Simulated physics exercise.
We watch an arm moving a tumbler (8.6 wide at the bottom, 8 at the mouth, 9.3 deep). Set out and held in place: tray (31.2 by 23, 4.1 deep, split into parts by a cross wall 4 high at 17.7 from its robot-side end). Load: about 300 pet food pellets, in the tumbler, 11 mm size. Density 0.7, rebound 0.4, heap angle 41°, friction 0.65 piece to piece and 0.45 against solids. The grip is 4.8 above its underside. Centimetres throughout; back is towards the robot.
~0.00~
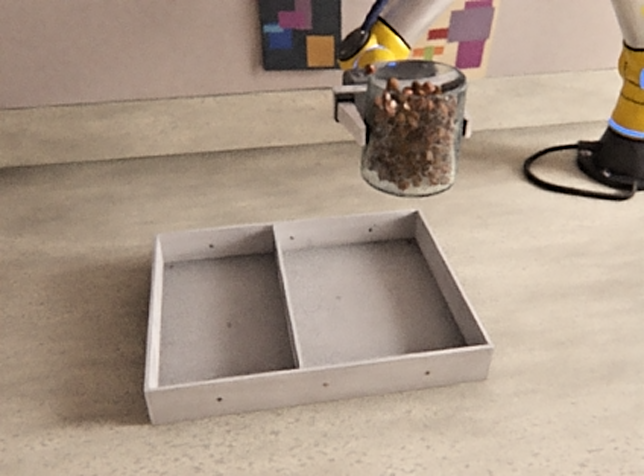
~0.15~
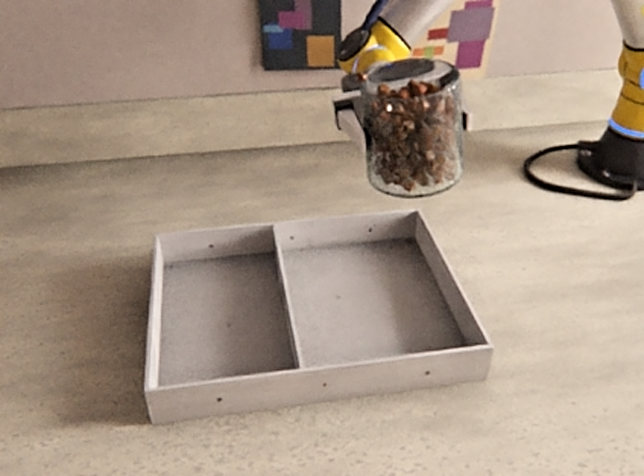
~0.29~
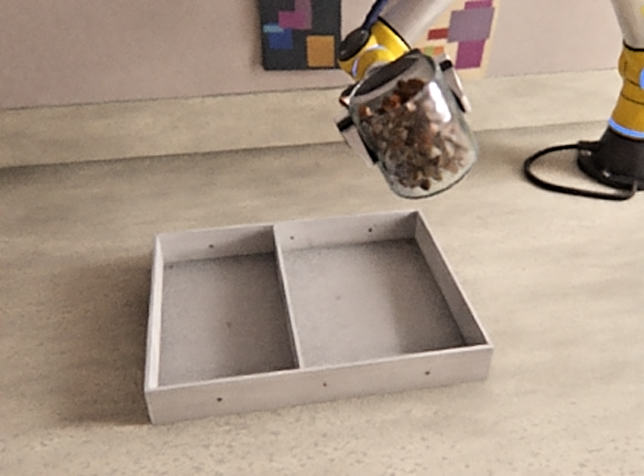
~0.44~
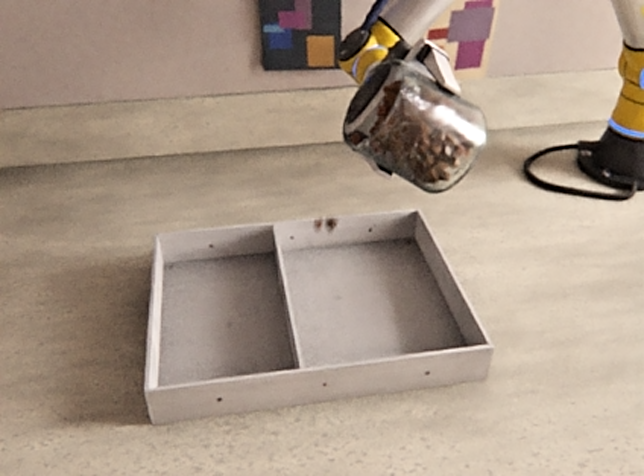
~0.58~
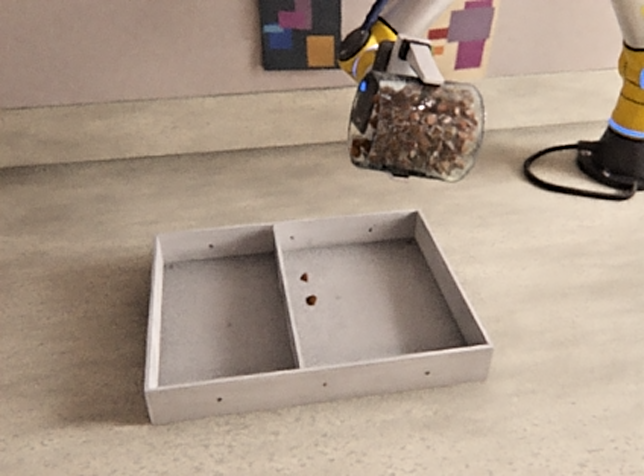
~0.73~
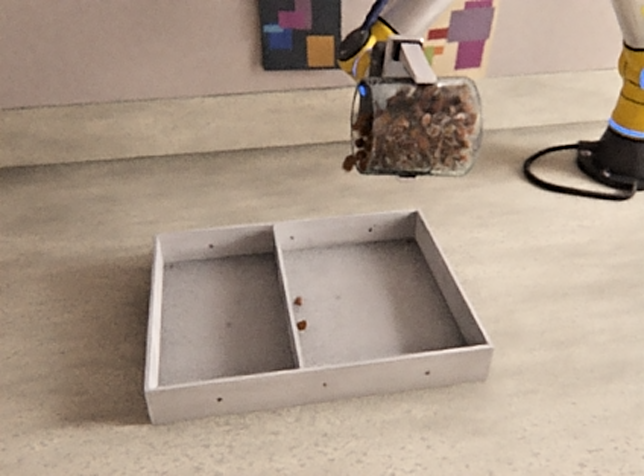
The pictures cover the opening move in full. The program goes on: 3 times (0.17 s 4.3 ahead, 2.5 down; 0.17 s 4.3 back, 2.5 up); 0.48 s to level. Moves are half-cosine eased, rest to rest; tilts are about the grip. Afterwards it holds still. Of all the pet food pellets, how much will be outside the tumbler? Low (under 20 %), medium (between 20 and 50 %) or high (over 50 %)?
Answer: Medium; between 20 and 50 % of the pet food pellets finish outside the tumbler.
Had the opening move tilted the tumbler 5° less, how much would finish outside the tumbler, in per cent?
It would be near 15 per cent.
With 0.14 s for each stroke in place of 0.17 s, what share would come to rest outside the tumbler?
Then about 40 per cent.
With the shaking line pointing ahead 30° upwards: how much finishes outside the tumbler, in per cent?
About 65 per cent.
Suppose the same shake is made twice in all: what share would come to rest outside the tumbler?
Then about 25 per cent.
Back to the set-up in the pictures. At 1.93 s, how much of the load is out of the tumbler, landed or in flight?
About 30 per cent by then.
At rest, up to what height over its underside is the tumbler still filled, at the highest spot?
About 9.0 cm.
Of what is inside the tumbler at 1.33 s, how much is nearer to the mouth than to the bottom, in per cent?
About 40 per cent.
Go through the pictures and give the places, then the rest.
In the first frame, tumbler middle at (413, 129), level; upper third of the load around (413, 113), from x 370 to 455, top at y 70; 300 in the tumbler.
In the second frame, tumbler middle at (413, 129), tilted 8° forward; upper third of the load around (416, 113), from x 360 to 455, top at y 75.
In the third frame, tumbler middle at (413, 128), tilted 29° forward; upper third of the load around (418, 113), from x 345 to 465, top at y 85.
In the fourth frame, tumbler middle at (414, 128), tilted 56° forward; upper third of the load around (422, 110), from x 320 to 470, top at y 85; 298 in the tumbler, 2 in flight or on a rim.
In the fifth frame, tumbler middle at (414, 127), tilted 77° forward; upper third of the load around (427, 105), from x 305 to 470, top at y 85; 298 in the tumbler, 2 in the robot-side part.
In the sixth frame, tumbler middle at (414, 127), tilted 85° forward; upper third of the load around (433, 109), from x 300 to 470, top at y 85; 298 in the tumbler, 2 in the robot-side part.
After 1.33 s, tilted 85° forward, highest piece 23 above the table; 240 in the tumbler, 35 in the robot-side part, 20 in the far-side part, 5 in flight or on a rim.
After 1.93 s, tilted 59° forward, highest piece 23 above the table; 216 in the tumbler, 54 in the robot-side part, 30 in the far-side part.
After 2.43 s, level, highest piece 26 above the table; 216 in the tumbler, 54 in the robot-side part, 30 in the far-side part.
After 3.48 s, level, highest piece 26 above the table; 216 in the tumbler, 54 in the robot-side part, 30 in the far-side part.
At rest, 216 in the tumbler, 54 in the robot-side part, 30 in the far-side part. That is 28 % outside the tumbler.
